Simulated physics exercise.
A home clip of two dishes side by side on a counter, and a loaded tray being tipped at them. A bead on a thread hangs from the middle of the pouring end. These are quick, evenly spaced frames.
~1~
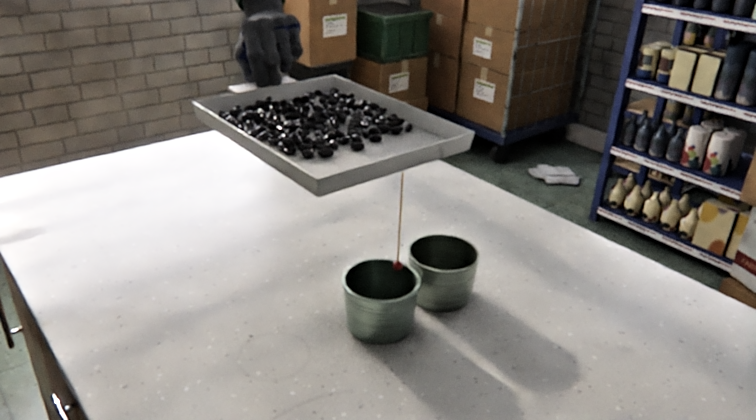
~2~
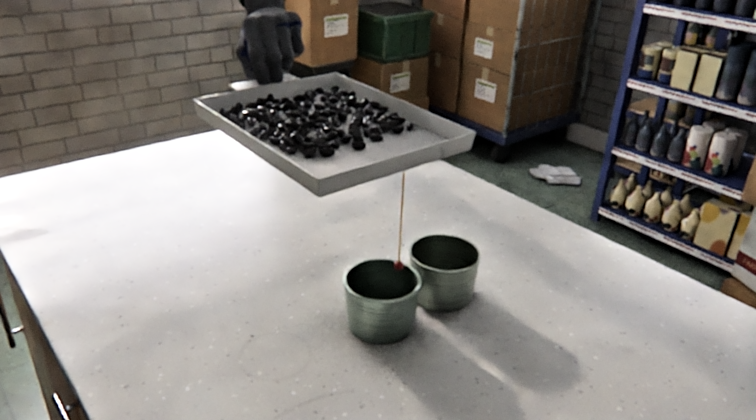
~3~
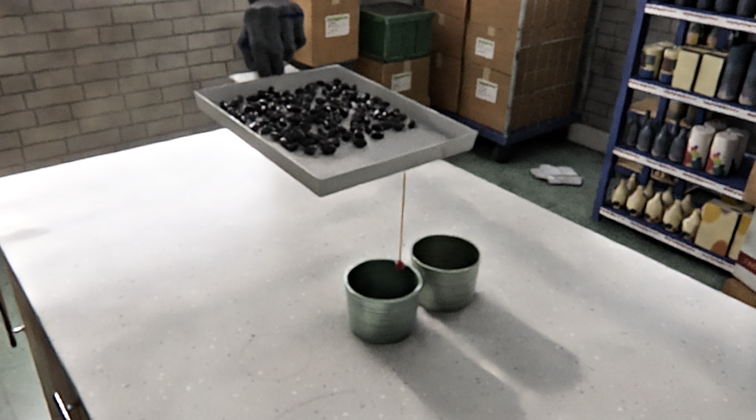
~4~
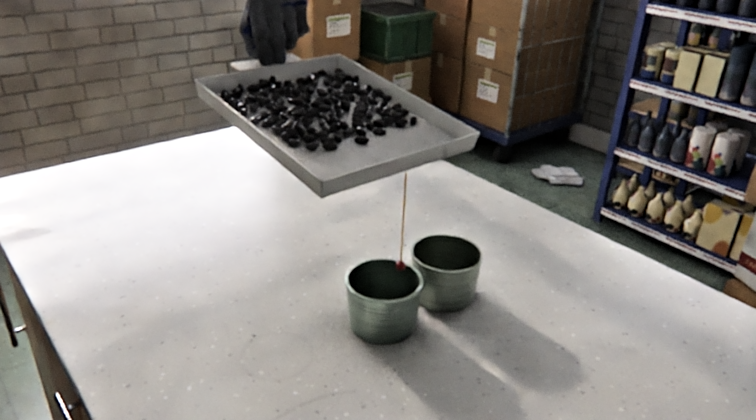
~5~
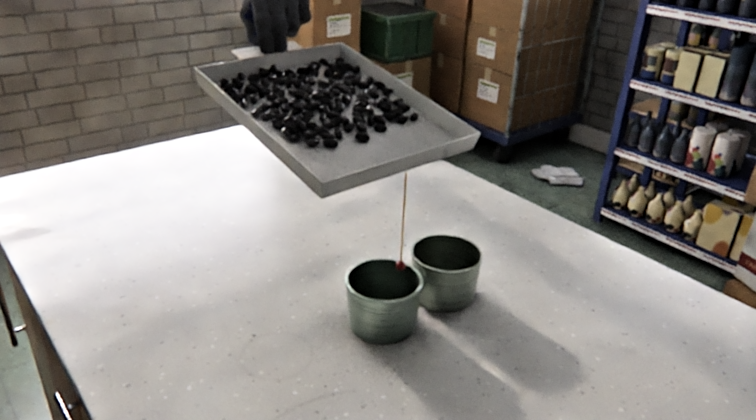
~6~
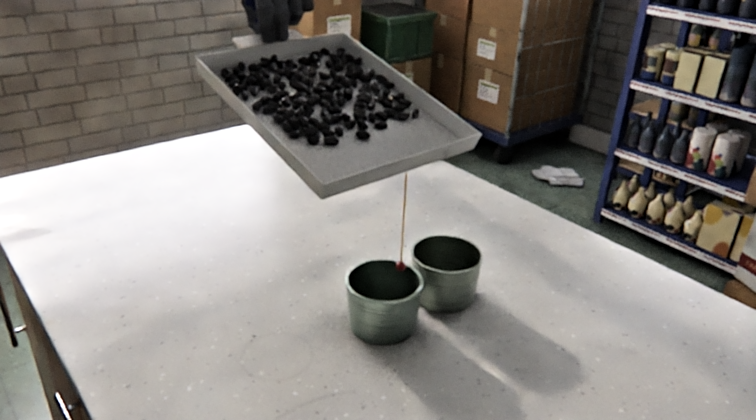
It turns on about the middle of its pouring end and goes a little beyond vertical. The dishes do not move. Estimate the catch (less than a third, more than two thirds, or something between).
Caught overall: Less than a third.
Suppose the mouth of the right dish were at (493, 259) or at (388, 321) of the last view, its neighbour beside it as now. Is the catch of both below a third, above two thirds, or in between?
The first try: Below one third. The second: Between a third and two thirds.
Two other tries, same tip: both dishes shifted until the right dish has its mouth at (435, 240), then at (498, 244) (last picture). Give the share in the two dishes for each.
In turn 0 and 10 in a hundred.
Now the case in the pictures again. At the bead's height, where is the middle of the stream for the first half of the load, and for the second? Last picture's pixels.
Around (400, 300) and then (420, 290).
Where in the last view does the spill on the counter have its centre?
Near (426, 374).
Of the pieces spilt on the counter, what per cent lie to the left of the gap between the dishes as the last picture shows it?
Close to 40 per cent.
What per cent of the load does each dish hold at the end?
The left dish has 0 per cent, the right dish has 0.
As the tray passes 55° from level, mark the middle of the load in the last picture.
Around (386, 142).
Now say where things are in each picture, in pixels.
Corners of the pouring end at (318, 177) and (471, 132), level; middle of the load at (303, 121), black beans; left dish at (405, 315); right dish at (467, 284); bead on its thread at (398, 266), in the first frame.
Corners of the pouring end at (319, 177) and (472, 132), level; middle of the load at (304, 120), in the second frame.
Corners of the pouring end at (321, 178) and (474, 132), tipped barely, level across its low end; middle of the load at (305, 114), in the third frame.
Corners of the pouring end at (323, 179) and (476, 132), tipped a little, level across its low end; middle of the load at (307, 107), in the fourth frame.
Corners of the pouring end at (323, 180) and (477, 132), tipped a little, level across its low end; middle of the load at (308, 99), in the fifth frame.
Corners of the pouring end at (324, 182) and (478, 133), tipped a little, level across its low end; middle of the load at (309, 92); left dish at (408, 316); right dish at (470, 286), in the sixth frame.
Soon, tray tipped steeply; nearly all on the tray; a stray few in the air.
A while on, tray tipped right over; most on the tray; a small part outside both; a small part in the air.
Towards the end, tray tipped past a quarter turn; all outside both.
Finally, tray tipped past a quarter turn; none in the left dish; none in the right dish; all outside both.
